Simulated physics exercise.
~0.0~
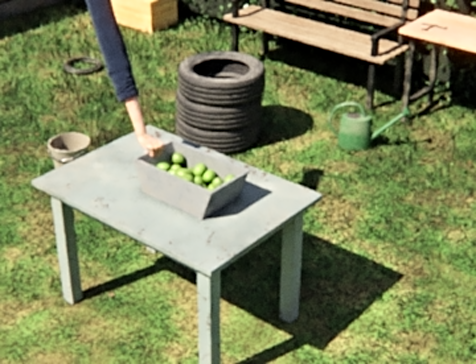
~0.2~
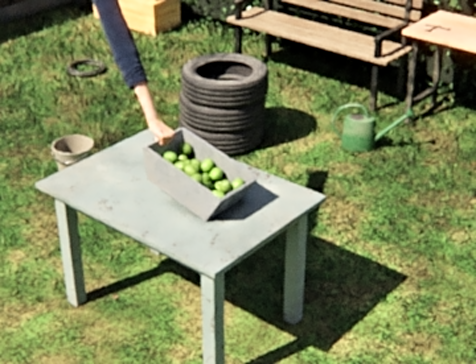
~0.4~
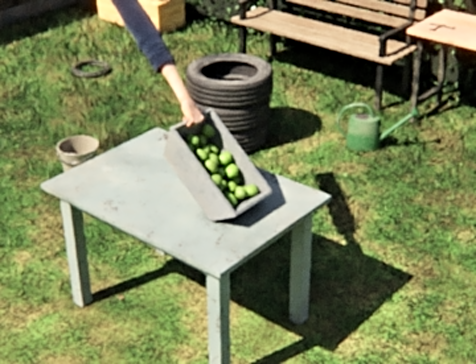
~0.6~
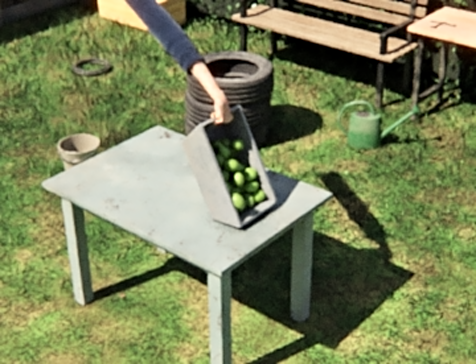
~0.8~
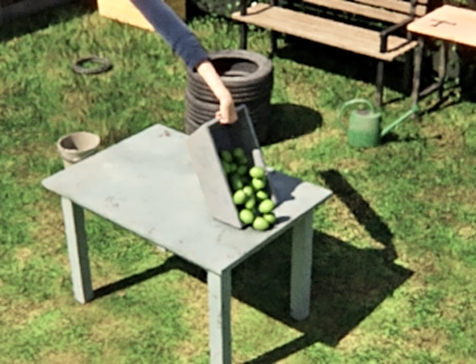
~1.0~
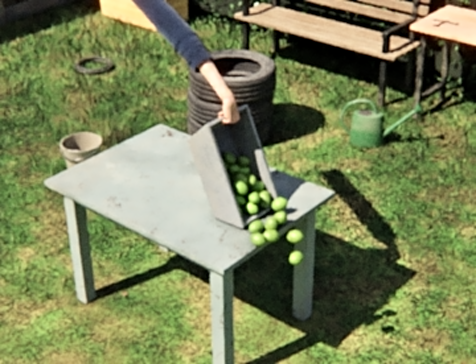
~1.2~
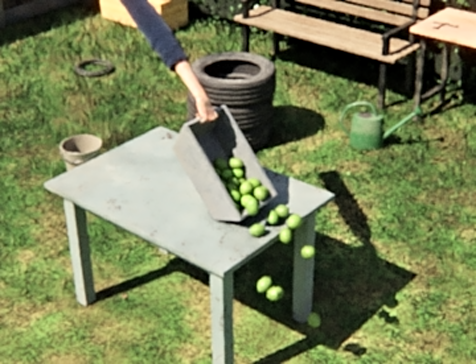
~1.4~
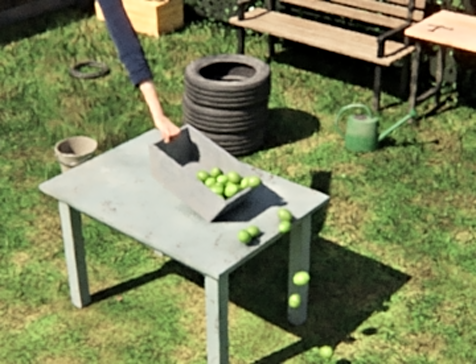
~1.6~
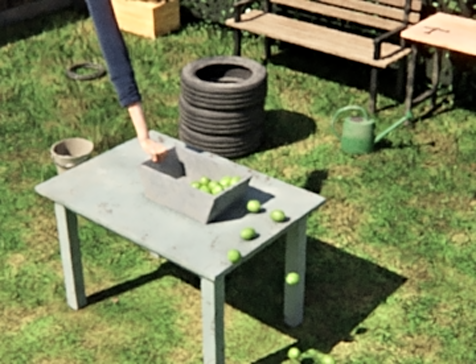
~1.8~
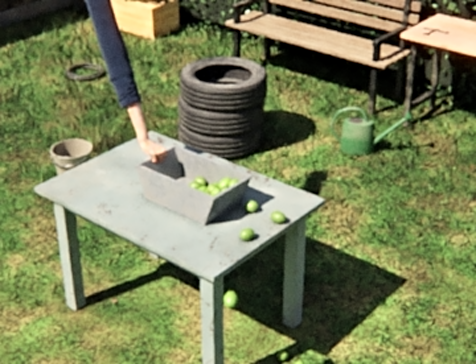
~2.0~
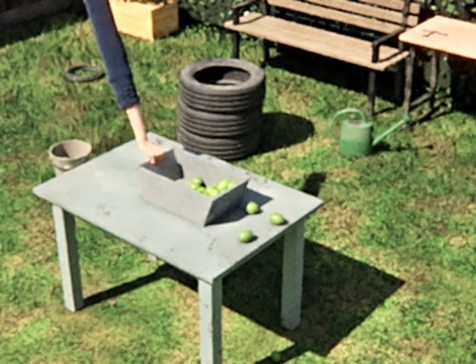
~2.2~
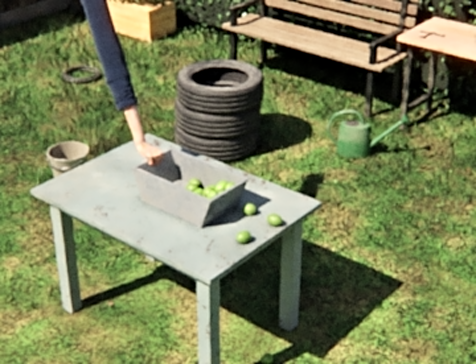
A hand lifted the left end of a grey crate of limes on an outdoor table, tipping it steeply until some tumbled over the table's edge onto the grass, then lowered it flat, leaving many inside and two on the tabletop.
